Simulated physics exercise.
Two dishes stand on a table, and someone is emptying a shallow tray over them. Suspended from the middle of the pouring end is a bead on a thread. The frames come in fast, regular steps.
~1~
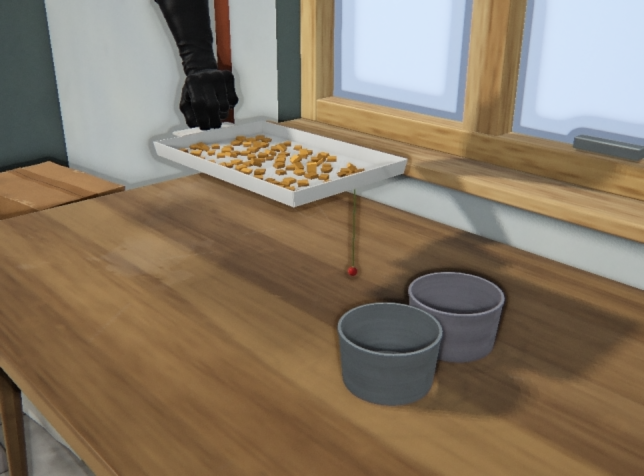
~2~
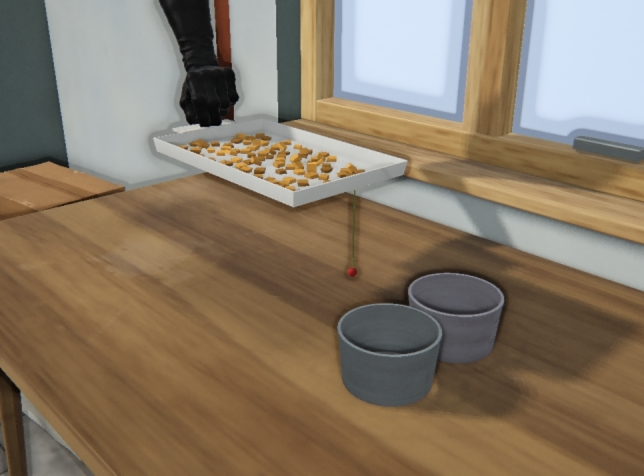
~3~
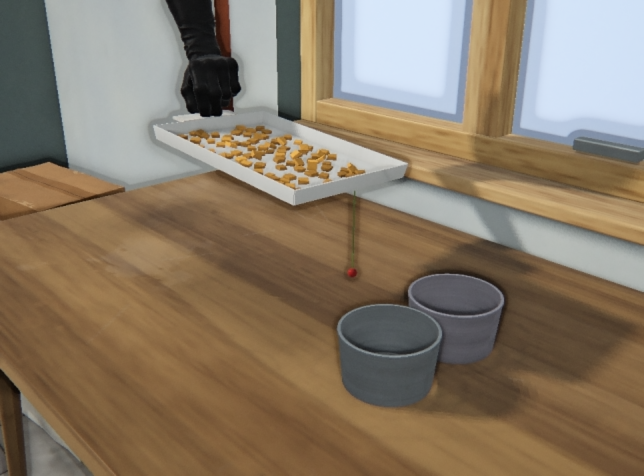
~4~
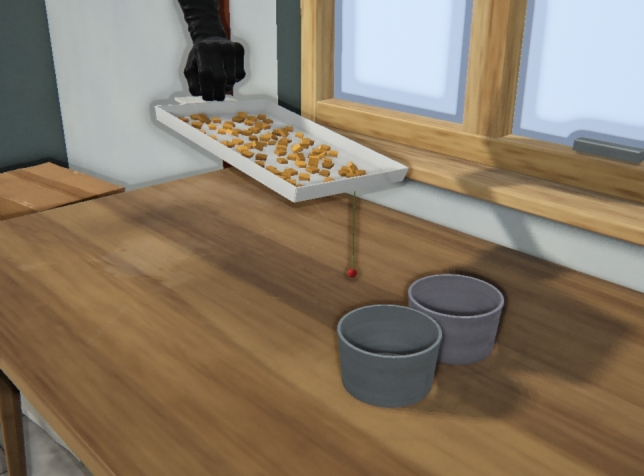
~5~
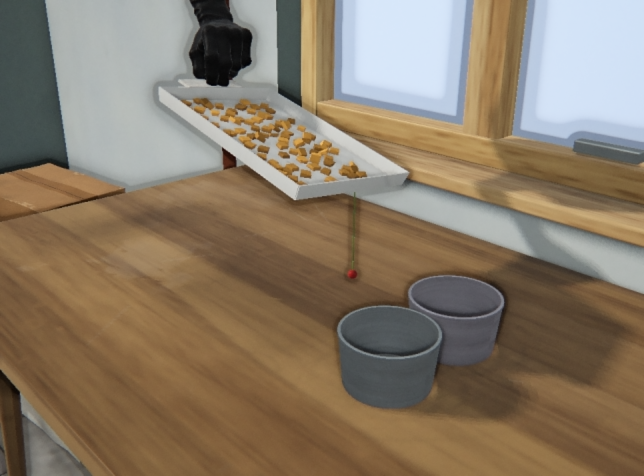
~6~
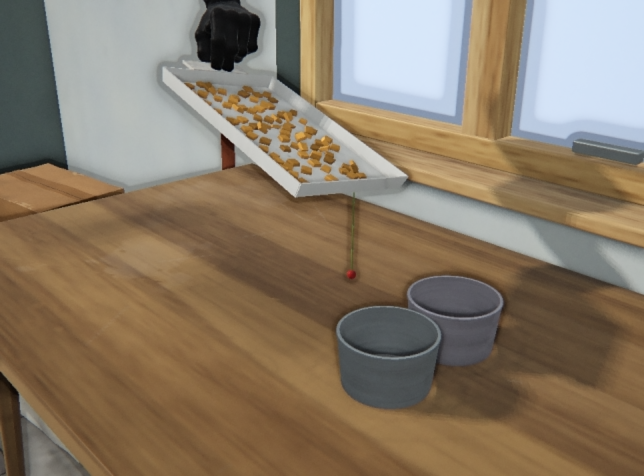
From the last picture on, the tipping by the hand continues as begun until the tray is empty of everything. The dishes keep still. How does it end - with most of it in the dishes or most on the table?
Most of the load misses the dishes.
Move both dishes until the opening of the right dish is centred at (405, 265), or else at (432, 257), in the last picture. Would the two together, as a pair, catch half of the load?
The first try: Over half. The second: The larger part.
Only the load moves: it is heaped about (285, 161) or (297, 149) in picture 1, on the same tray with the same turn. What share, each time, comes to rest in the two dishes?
First some 0, then 0 per cent.
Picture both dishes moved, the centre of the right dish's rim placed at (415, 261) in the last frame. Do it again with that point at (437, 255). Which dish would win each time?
First try: The right-side dish; second try: The left-side dish.
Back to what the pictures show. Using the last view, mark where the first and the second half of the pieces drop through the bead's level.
First roughly (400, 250), then roughly (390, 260).
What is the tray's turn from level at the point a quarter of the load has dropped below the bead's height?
Around 95 degrees of turn.
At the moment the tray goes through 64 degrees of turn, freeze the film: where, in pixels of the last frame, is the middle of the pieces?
Near the pixel (365, 151).
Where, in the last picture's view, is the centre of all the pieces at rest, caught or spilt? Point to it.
Near (399, 320), more or less.
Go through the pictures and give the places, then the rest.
Corners of the pouring end (294, 191) and (404, 159), level; middle of the load (270, 158), cereal squares; left dish (428, 369); right dish (492, 329); bead on its thread (353, 271), in the first frame.
Corners of the pouring end (294, 191) and (404, 161), level; middle of the load (270, 157), in the second frame.
Corners of the pouring end (295, 189) and (404, 163), tipped barely, lowest at the right corner; middle of the load (270, 152), in the third frame.
Corners of the pouring end (297, 187) and (405, 167), tipped a little, lowest at the right corner; middle of the load (272, 143), in the fourth frame.
Corners of the pouring end (299, 185) and (406, 171), tipped clearly, lowest at the right corner; middle of the load (274, 135), in the fifth frame.
Corners of the pouring end (301, 182) and (405, 175), tipped clearly, lowest at the right corner; middle of the load (276, 127); left dish (426, 372); right dish (491, 332), in the sixth frame.
Just after the last frame, tray tipped steeply; every one on the tray.
A moment on, tray tipped past a quarter turn; the larger part on the tray; just a few in the right dish; roughly a quarter outside both; just a few in the air.
Further on, tray tipped past a quarter turn; just a few in the left dish; just a few in the right dish; almost all outside both.
When it is over, tray tipped past a quarter turn; just a few in the left dish; just a few in the right dish; almost all outside both.
